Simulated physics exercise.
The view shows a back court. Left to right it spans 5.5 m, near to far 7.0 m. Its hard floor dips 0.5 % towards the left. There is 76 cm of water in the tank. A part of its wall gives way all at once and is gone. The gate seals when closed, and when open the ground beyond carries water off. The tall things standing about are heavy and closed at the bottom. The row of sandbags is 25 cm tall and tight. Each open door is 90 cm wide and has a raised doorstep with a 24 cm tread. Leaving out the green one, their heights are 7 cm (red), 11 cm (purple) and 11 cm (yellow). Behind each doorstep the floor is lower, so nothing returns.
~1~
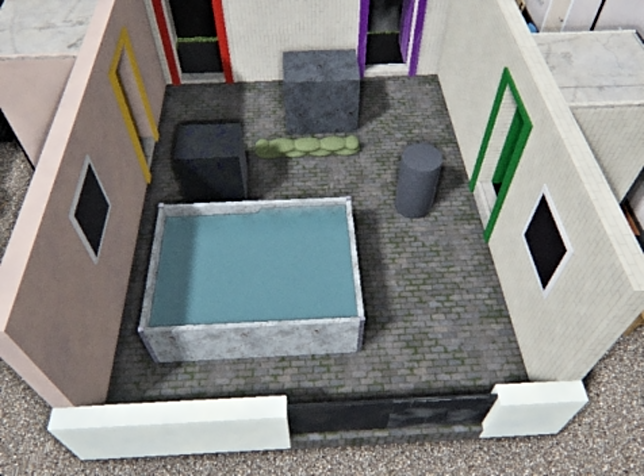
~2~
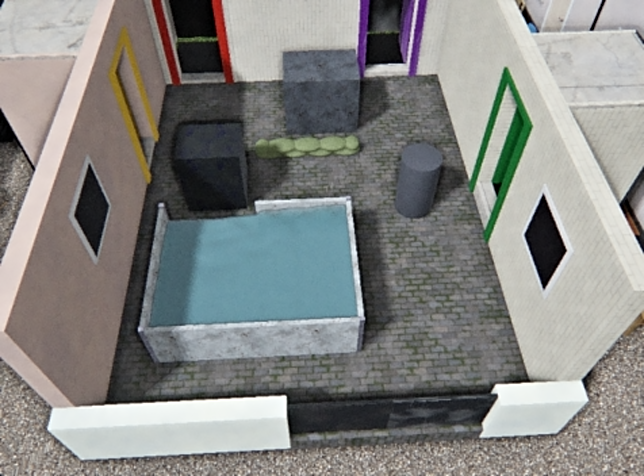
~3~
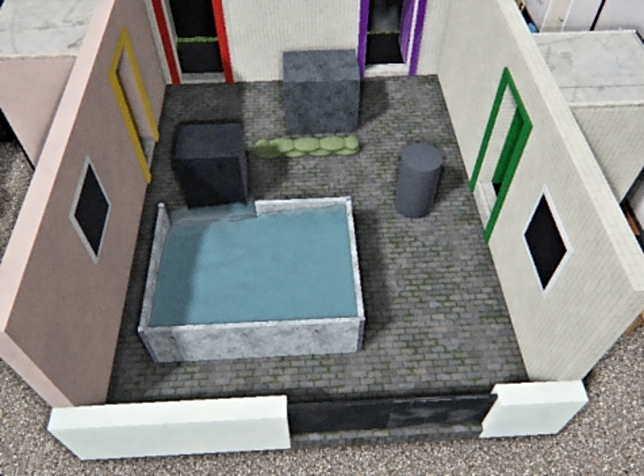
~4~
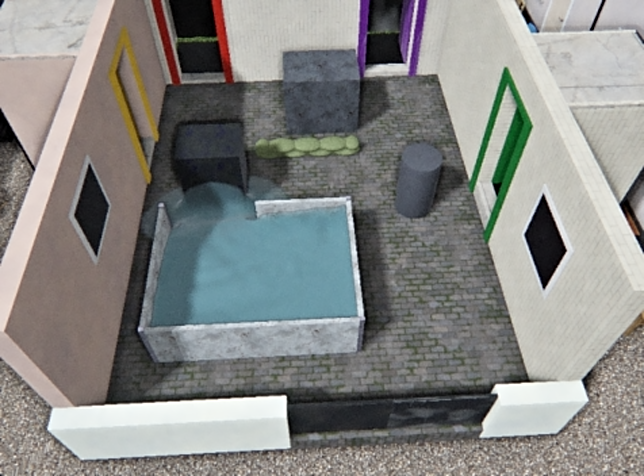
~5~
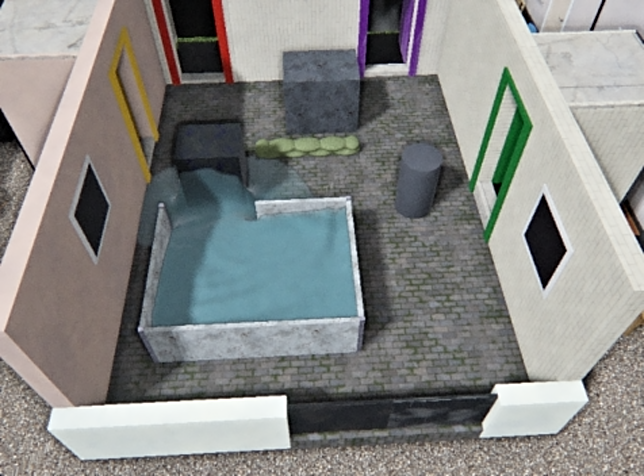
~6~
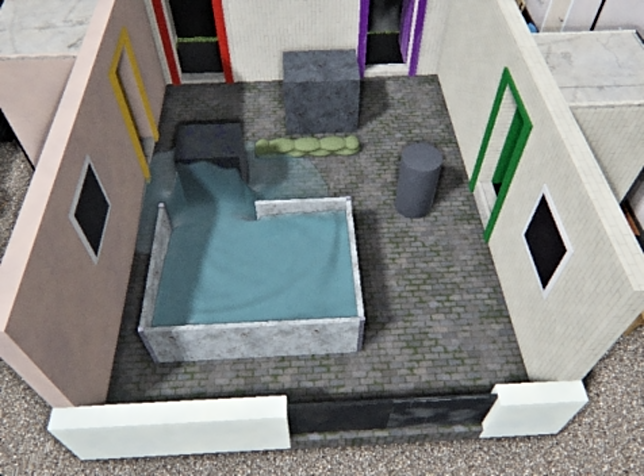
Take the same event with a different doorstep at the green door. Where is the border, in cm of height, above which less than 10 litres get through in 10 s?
Close to 8.5 cm is just enough.
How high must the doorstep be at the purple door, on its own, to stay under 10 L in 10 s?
About 13.0 cm at purple.
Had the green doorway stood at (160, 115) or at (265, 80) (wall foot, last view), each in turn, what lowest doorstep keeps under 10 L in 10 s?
Roughly 9.0 and 15 cm.
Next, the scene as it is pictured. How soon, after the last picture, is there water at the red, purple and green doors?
Red 0.9 s, purple 2.6 s, green 1.6 s.
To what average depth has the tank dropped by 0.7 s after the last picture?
About 53 cm.
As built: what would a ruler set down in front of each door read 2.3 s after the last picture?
In cm: Red 24, purple 0, yellow 11, green 7.
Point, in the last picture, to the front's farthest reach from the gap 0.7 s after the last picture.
Near (166, 89).
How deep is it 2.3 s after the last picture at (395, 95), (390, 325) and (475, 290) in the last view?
Roughly 0, 0 and 2 cm, in turn.
Then, 0.7 s after the last picture water covers 30 % of the floor, deepest (64 cm) near (208, 217); it has not reached the green door.
Then, 2.3 s after the last picture water covers 65 % of the floor, deepest (38 cm) near (207, 226); 7 cm at the green door, 0 litres in over its 27 cm doorstep.
Then, 9.3 s after the last picture water covers 95 % of the floor, deepest (16 cm) near (158, 131); 9 cm at the green door, 0 litres in over its 27 cm doorstep.
At the green door as built, the water peaked near 10 cm, 6.9 s after the last picture.
Run again over the same 10 s with other heights there, 15 litres in over 7.5 cm, 3 litres over 10.5 cm. The limit of 10 litres is kept from about 8.5 cm up.
